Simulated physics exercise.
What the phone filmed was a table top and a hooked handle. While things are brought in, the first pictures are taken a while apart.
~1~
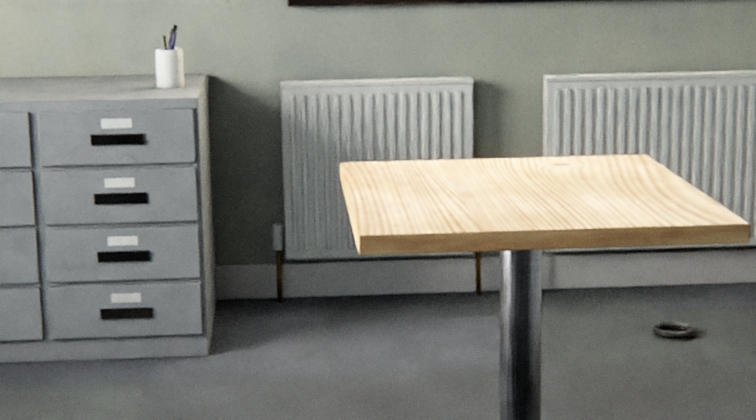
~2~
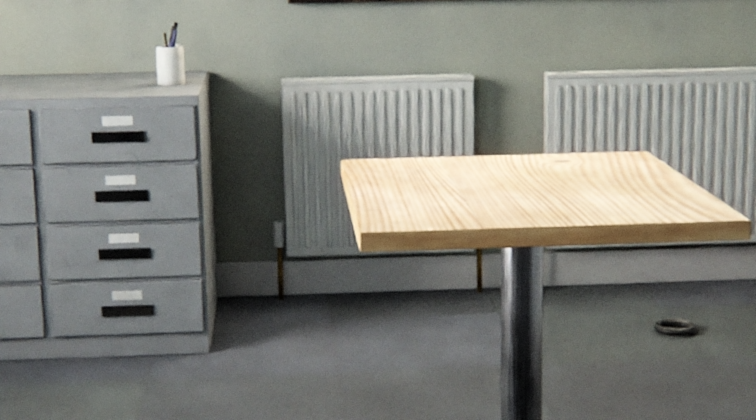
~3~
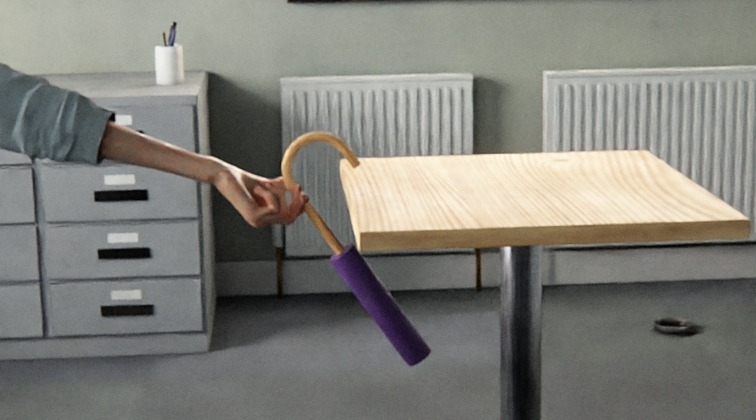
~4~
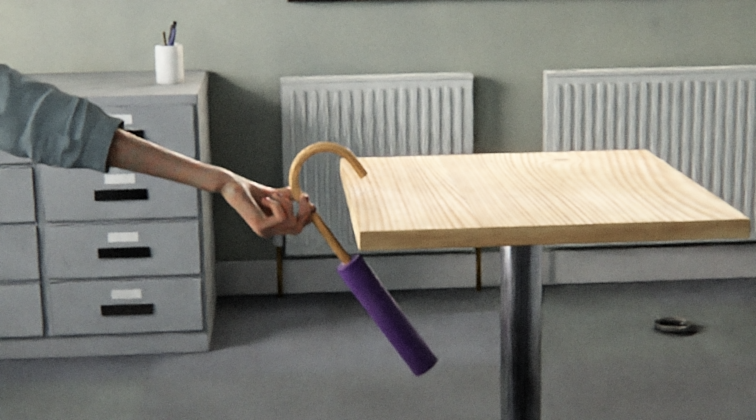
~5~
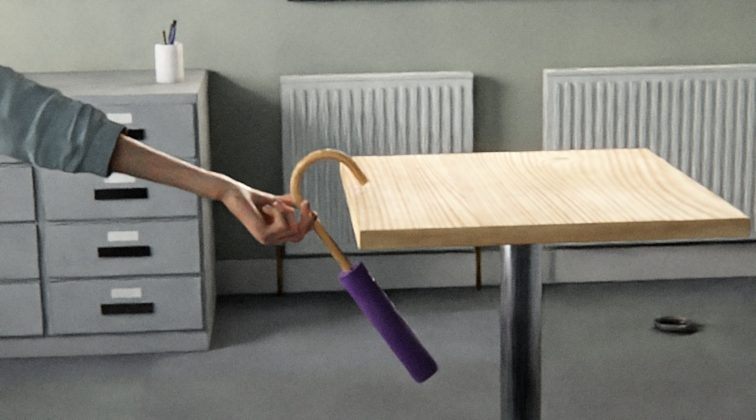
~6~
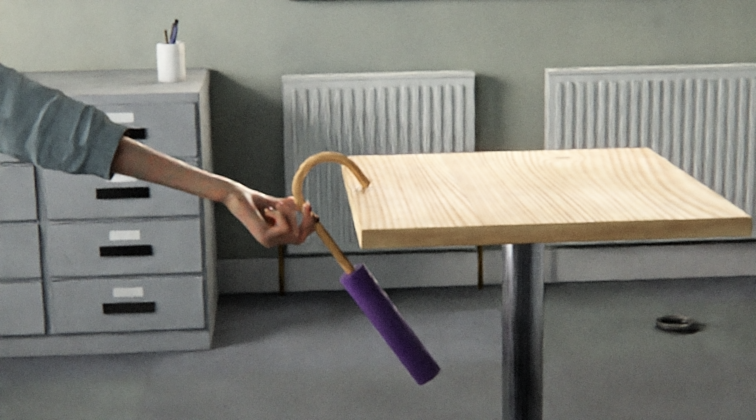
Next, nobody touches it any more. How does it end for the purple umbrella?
It stays on.
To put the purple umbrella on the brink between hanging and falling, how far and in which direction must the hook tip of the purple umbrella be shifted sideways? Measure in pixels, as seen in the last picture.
Move it 16 pixels left.
Then, 0.32 s past the last view, purple umbrella at rest near (378, 265).
Then, 0.70 s past the last view, purple umbrella at rest near (377, 265).
Finally, the purple umbrella remains in place, near (380, 265).
